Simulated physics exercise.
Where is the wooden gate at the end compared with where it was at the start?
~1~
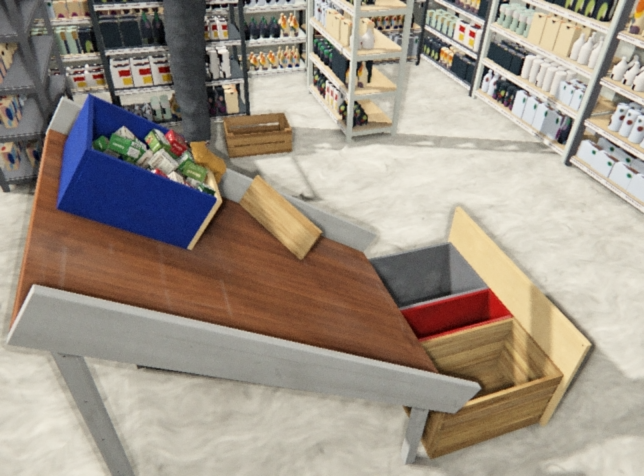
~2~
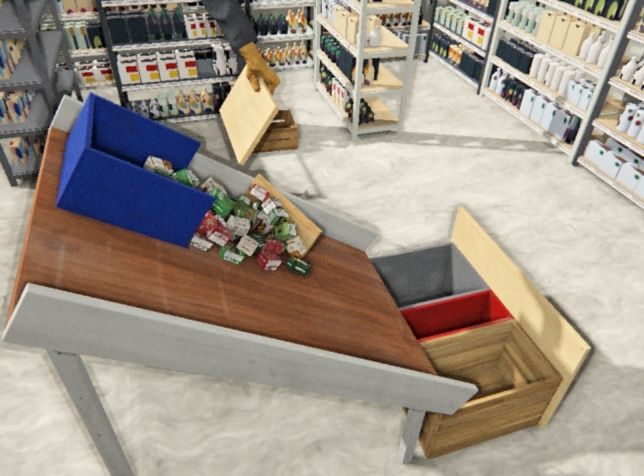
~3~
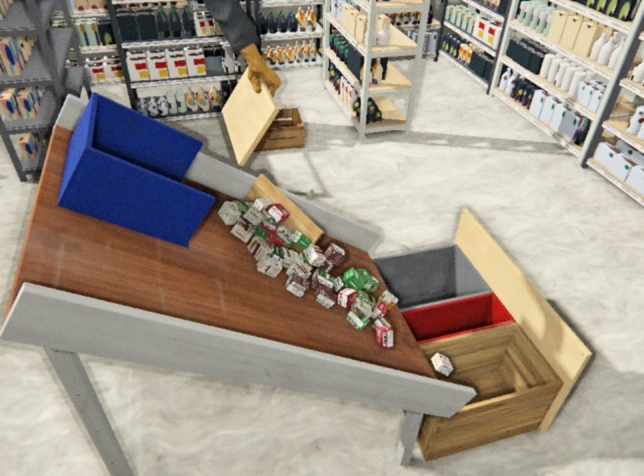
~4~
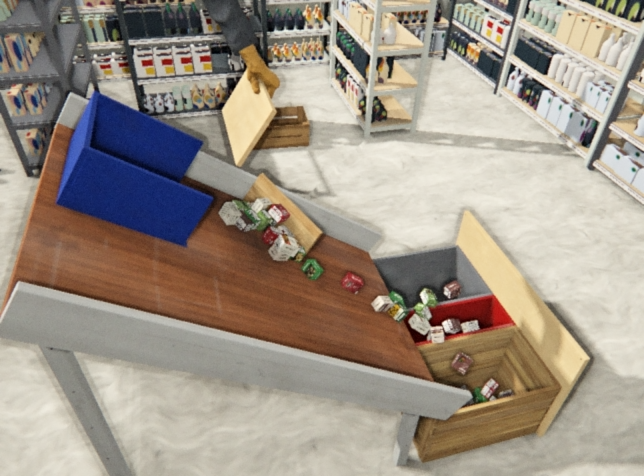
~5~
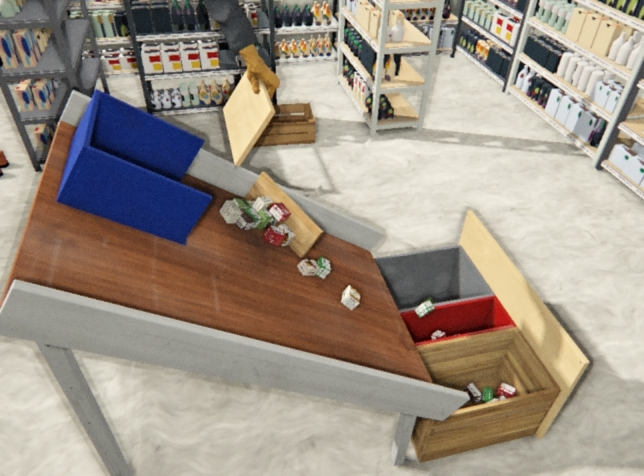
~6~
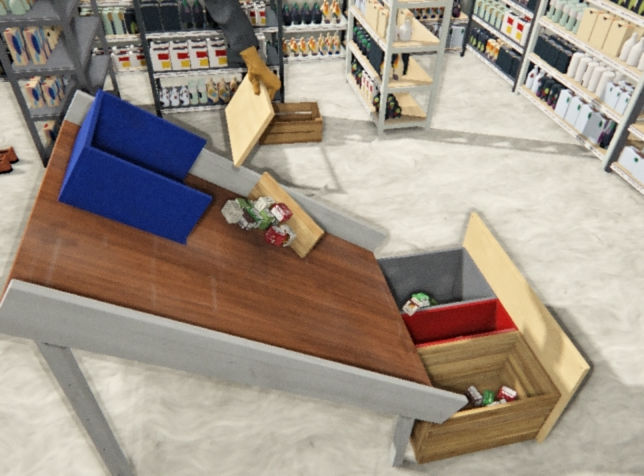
At the start the gate was at the open lower end of the blue pen, holding the cartons in. By the end it was higher up and a little to the right, held in the tan hand beyond the far edge of the table.
A dark arm with a tan hand lifted the wooden gate away from the blue pen, and small cartons tumbled down the sloping table into the grey, red and wooden bins, most landing in the red one, while a clump stayed against the angled board.
